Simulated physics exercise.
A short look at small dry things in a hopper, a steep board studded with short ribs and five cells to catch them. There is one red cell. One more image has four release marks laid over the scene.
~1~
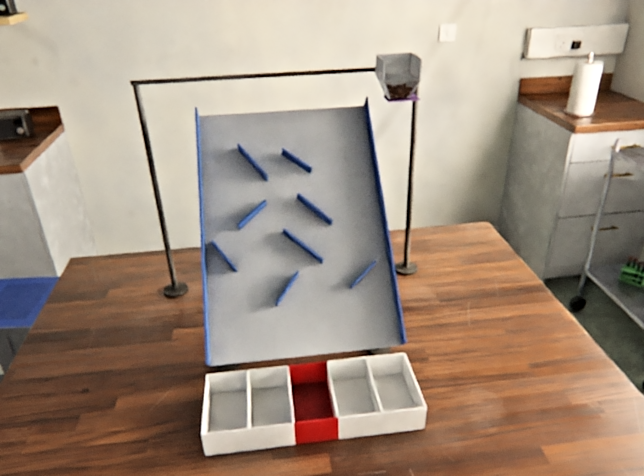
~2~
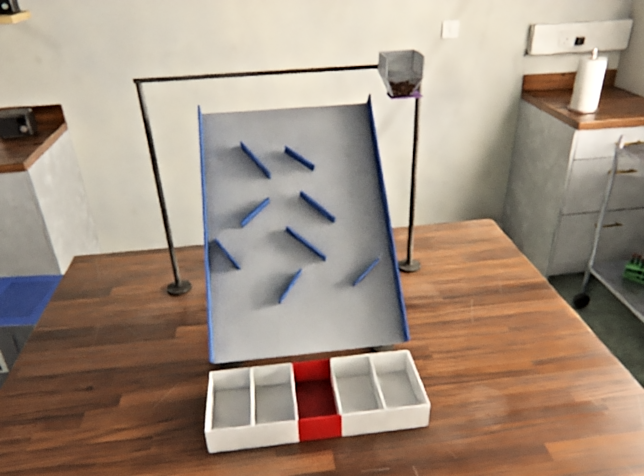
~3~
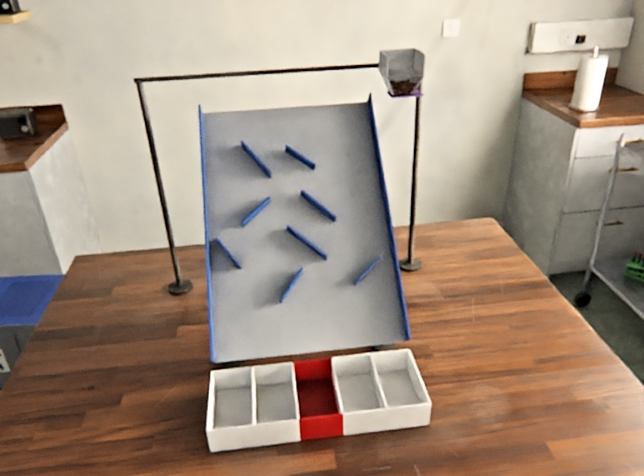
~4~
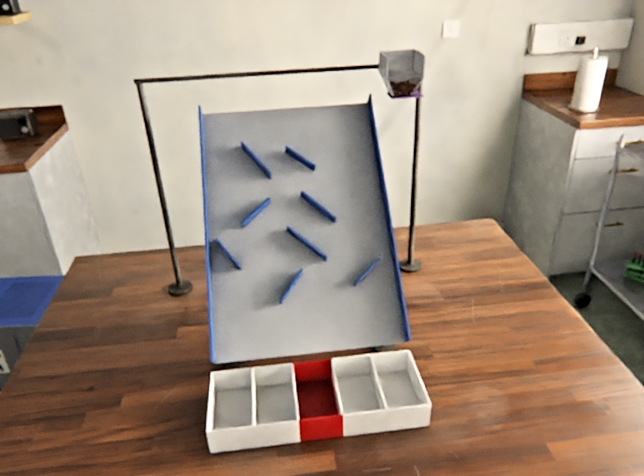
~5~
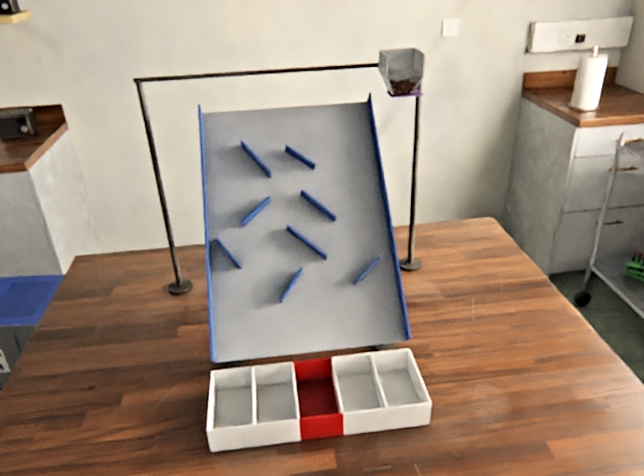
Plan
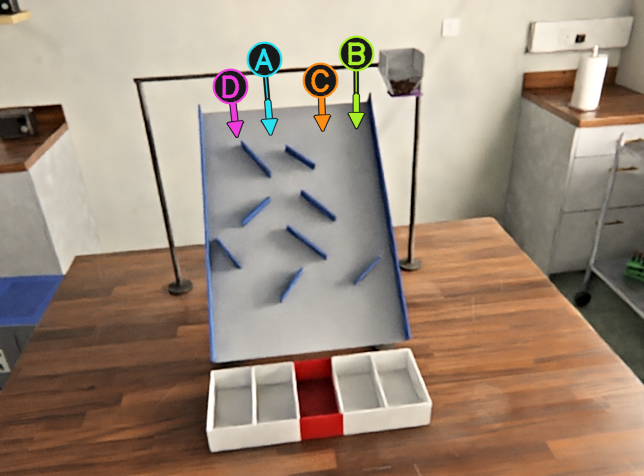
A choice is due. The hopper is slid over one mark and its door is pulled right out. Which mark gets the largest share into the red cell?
Best: C.
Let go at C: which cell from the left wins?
The third from the left.
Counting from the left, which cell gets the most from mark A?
The fourth from the left.
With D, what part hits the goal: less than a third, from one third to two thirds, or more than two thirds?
Less than a third.
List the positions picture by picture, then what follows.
Hopper (398, 90), allspice berries, door shut, in the first picture.
Ribs (241, 141) to (270, 174), (285, 146) to (314, 165), (241, 223) to (269, 198), in the second picture.
Ribs (302, 190) to (336, 217), (216, 237) to (240, 266), (287, 225) to (327, 256), in the third picture.
Ribs (281, 301) to (302, 269), (356, 284) to (380, 258), in the fourth picture.
Red cell (322, 425), number 3 of 5 from the left, in the fifth picture.
On the marked copy, mark A meets the board at (270, 129); mark B meets the board at (356, 122); mark C meets the board at (322, 125); mark D meets the board at (236, 131).
With A, roughly a quarter in the red cell, roughly two thirds in other cells.
With B, roughly a quarter in the red cell, roughly two thirds in other cells, about a tenth outside the box.
With C, roughly two thirds in the red cell, roughly a quarter in other cells, about a tenth outside the box.
With D, roughly a quarter in the red cell, roughly two thirds in other cells, about a tenth outside the box.
